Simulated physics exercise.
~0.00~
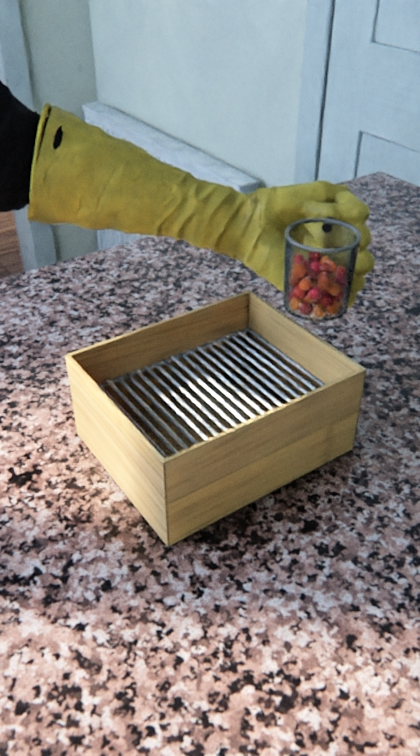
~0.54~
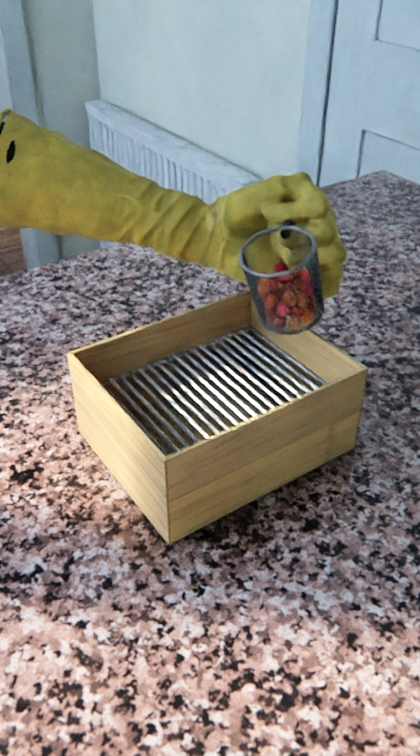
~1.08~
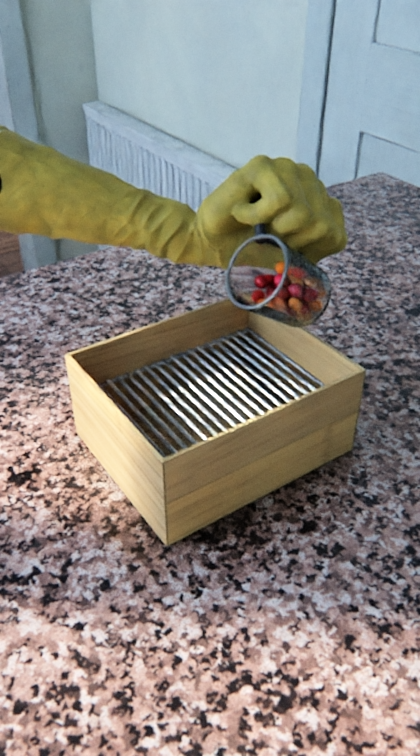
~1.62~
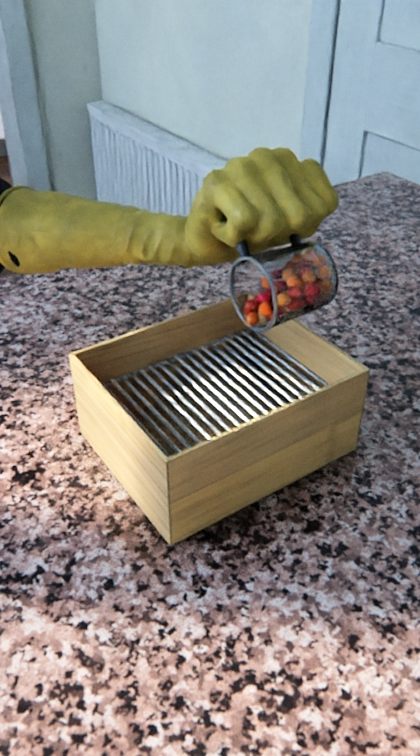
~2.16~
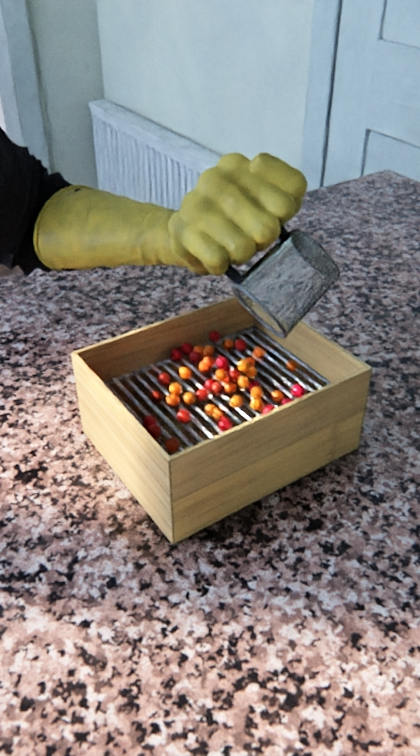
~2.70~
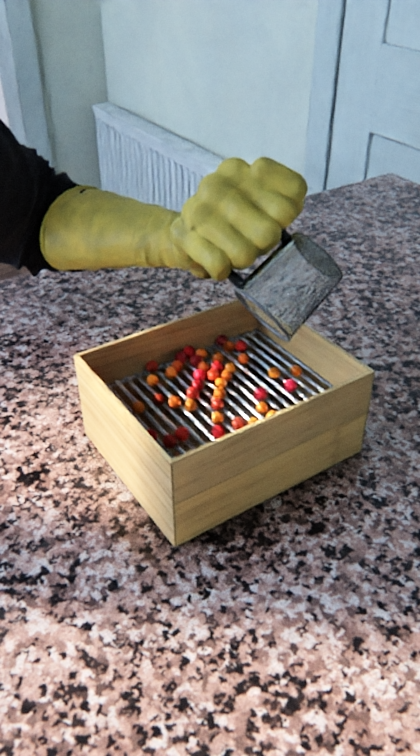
At first, a hand in a long yellow-green glove holds a clear cup of small orange and red pieces upright above the right side of a wooden box with a wire rack inside, set on a speckled surface. The hand moves left and begins to lean the cup. It tips the cup onto its side, with the pieces still inside. Then the cup turns upside down, and the orange and red pieces spill across the rack and shift a little. Finally, the cup is empty, and both colours rest on top of the wires.
